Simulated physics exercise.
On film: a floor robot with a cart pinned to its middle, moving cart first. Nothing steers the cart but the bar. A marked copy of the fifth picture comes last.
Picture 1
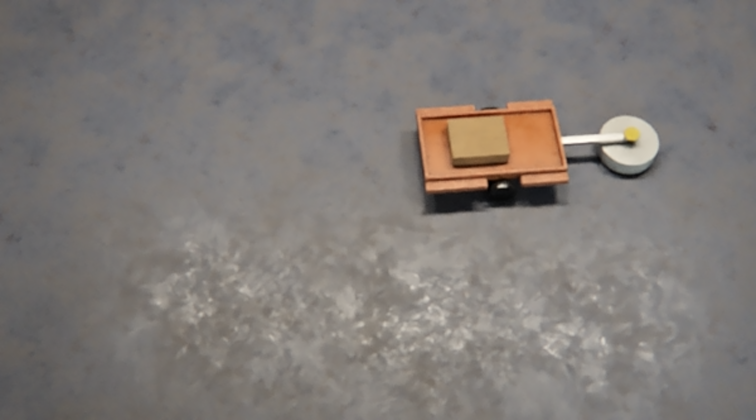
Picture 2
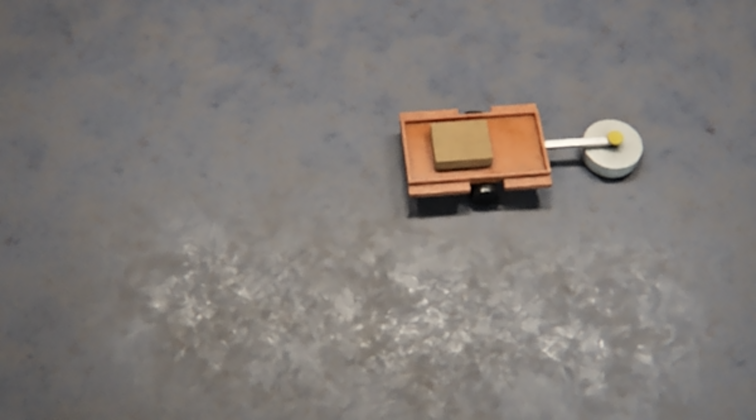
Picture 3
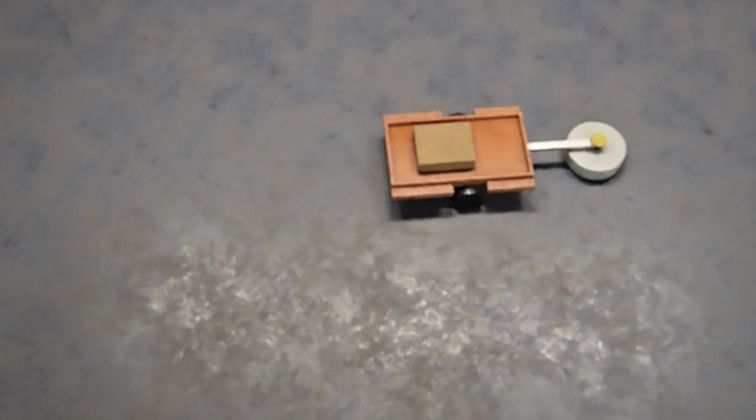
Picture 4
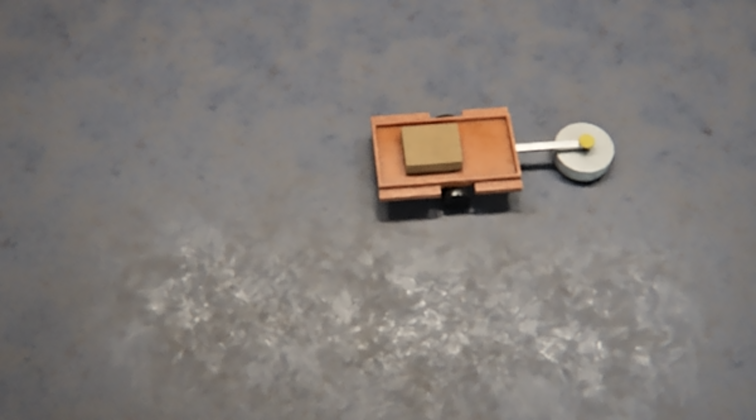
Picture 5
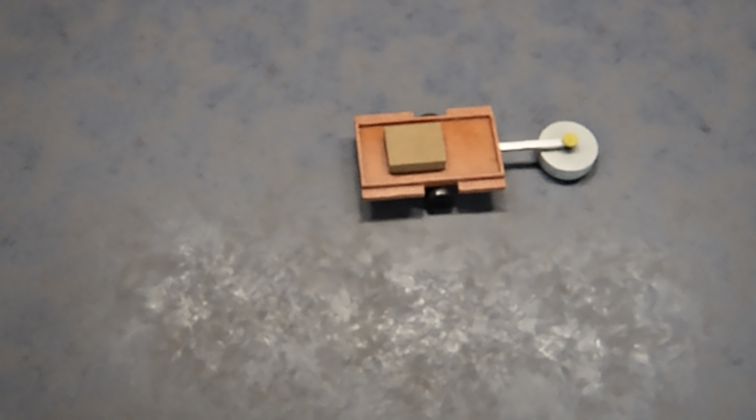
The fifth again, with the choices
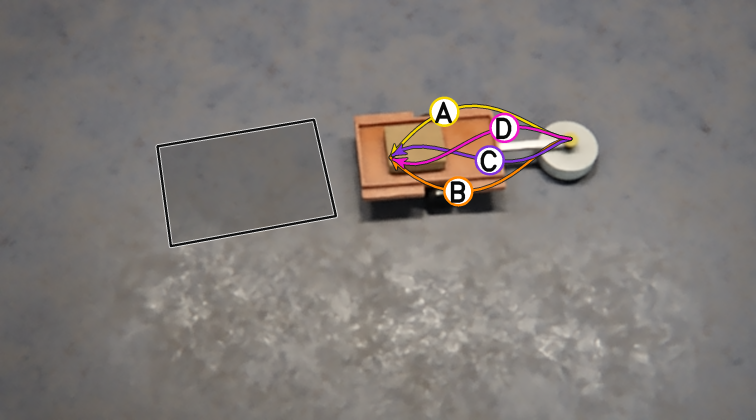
An orange cart carrying a tan block sits in the upper right part of a mottled grey floor, seen from high above, with a pale, whitish patch spread below it. A white bar links its right side to a round white robot topped with a yellow dot. Cart first, the joined pair moves steadily left a short way, the block keeping its place, while the view stays still.
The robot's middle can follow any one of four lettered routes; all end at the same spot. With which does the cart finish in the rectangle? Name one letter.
Only D brings the cart into the box.
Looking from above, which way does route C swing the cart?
Clockwise.
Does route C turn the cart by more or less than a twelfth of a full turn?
Less.
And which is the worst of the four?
The widest miss is B.
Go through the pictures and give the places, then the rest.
Robot (628, 142); orange cart (491, 144), in the first frame.
Robot (612, 146); orange cart (474, 148), in the second frame.
Robot (596, 148); orange cart (457, 150), in the third frame.
Robot (584, 149); orange cart (445, 151), in the fourth frame.
Robot (567, 148); orange cart (429, 151), in the fifth frame.
On the marked copy, A from (570, 139) via (465, 106) to (390, 158); B from (570, 139) via (481, 189) to (390, 158); C from (570, 139) via (490, 160) to (393, 155); D from (570, 139) via (484, 134) to (394, 159); the bay at (245, 181).
Following D. Soon after the start, robot (502, 137), cart (368, 162).
Later, robot (445, 163), cart (303, 175).
In the end, robot (390, 166), cart (246, 182); the cart stands in the bay.
As for the rest, A leaves the cart at (270, 234), out of the bay; B leaves the cart at (267, 101), out of the bay; C leaves the cart at (248, 141), out of the bay.
